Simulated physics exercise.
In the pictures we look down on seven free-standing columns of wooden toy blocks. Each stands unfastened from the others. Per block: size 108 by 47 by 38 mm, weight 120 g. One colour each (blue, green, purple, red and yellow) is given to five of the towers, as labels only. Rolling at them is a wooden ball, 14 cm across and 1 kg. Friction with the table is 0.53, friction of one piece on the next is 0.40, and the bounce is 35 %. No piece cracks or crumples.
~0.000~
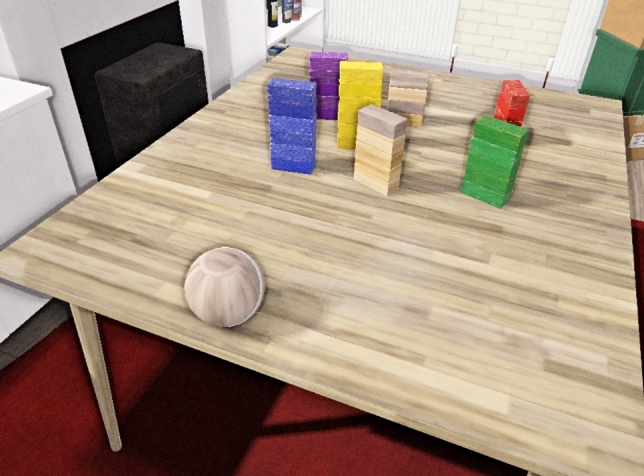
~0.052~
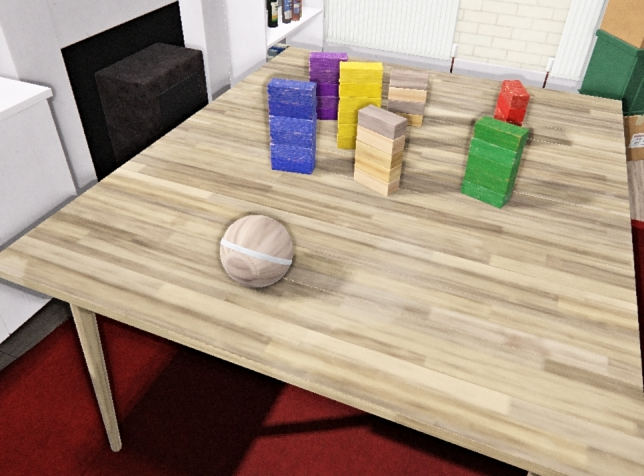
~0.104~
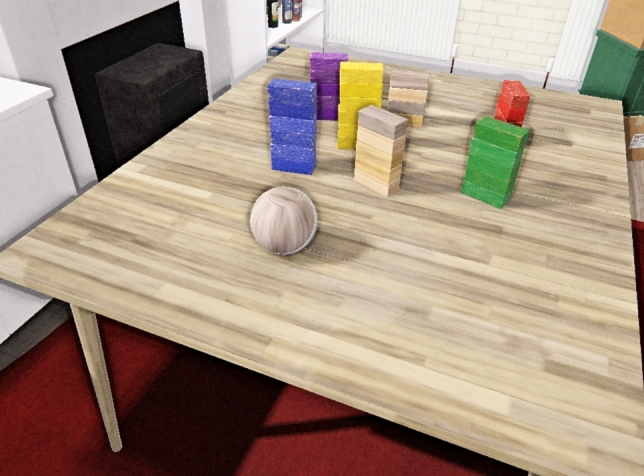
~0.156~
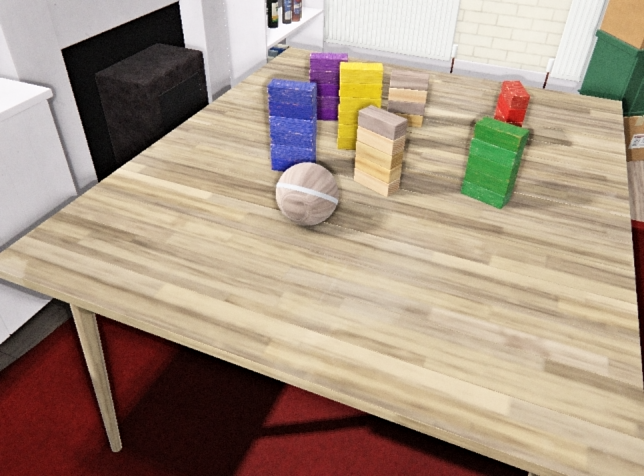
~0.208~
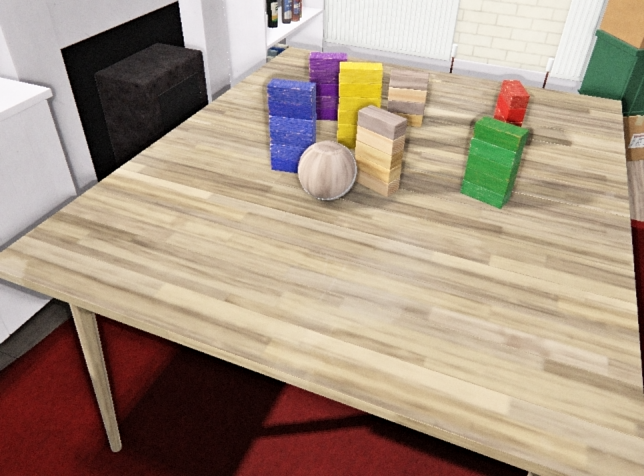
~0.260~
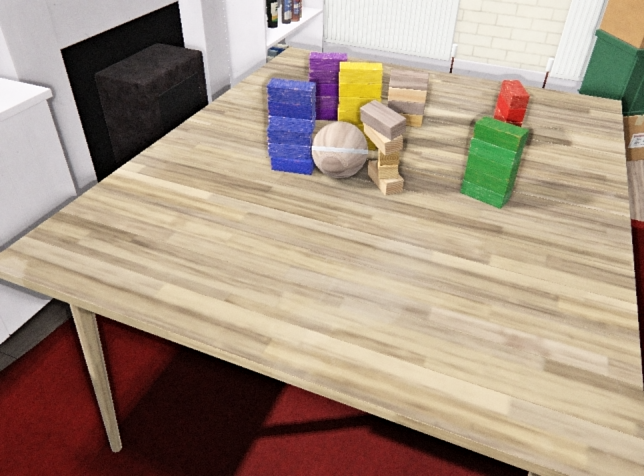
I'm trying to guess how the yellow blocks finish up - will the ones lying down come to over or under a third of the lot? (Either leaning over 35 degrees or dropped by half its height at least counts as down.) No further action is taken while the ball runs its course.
I'd say over a third.
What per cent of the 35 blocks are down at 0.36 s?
0 per cent at that moment.
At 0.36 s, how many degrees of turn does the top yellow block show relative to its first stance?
I'd put it at roughly 15 degrees away from its starting angle.
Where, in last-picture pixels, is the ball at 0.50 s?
About (367, 121).
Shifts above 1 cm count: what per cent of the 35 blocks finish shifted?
It is 45 per cent.
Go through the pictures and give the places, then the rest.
In the first frame (we follow the side turned to the camera), ball (225, 287) 49 cm from contact, 2.1 m/s; top yellow block (361, 76); top blue block (289, 95); no piece has moved.
The second frame shows ball (257, 251) 38 cm from contact, 2.1 m/s; top yellow block (361, 76).
The third frame shows ball (284, 221) 27 cm from contact, 2.1 m/s; top yellow block (361, 77).
The fourth frame shows ball (307, 194) 16 cm from contact, 2.1 m/s; top yellow block (361, 77).
The fifth frame shows ball (327, 171) 46 mm from contact, 2.1 m/s; top yellow block (361, 76).
The sixth frame shows ball (340, 150) after contact, 1.5 m/s; top yellow block (361, 77); top blue block (289, 96); steepest lean 13°, the block at (383, 113); 7 stirred so far.
Around 0.36 s, ball still moving; none of the 6 yellow blocks down (0 of 35 in all colours); top yellow block tipped 17°; top blue block displaced 7 mm.
Around 0.50 s, ball still moving; 4 of the 6 yellow blocks down (7 of 35 in all colours); top yellow block upside down; top blue block displaced 6 mm.
Around 0.74 s, ball still moving; 5 of the 6 yellow blocks down (8 of 35 in all colours); top yellow block upside down; top blue block displaced 7 mm.
Finally (2.3 s), ball rolling away; 5 of the 6 yellow blocks down (8 of 35 in all colours); top yellow block upside down; top purple block unmoved. That is 83 per cent. Seen by the last camera, middles, top yellow block near (323, 157), top purple block near (328, 62).
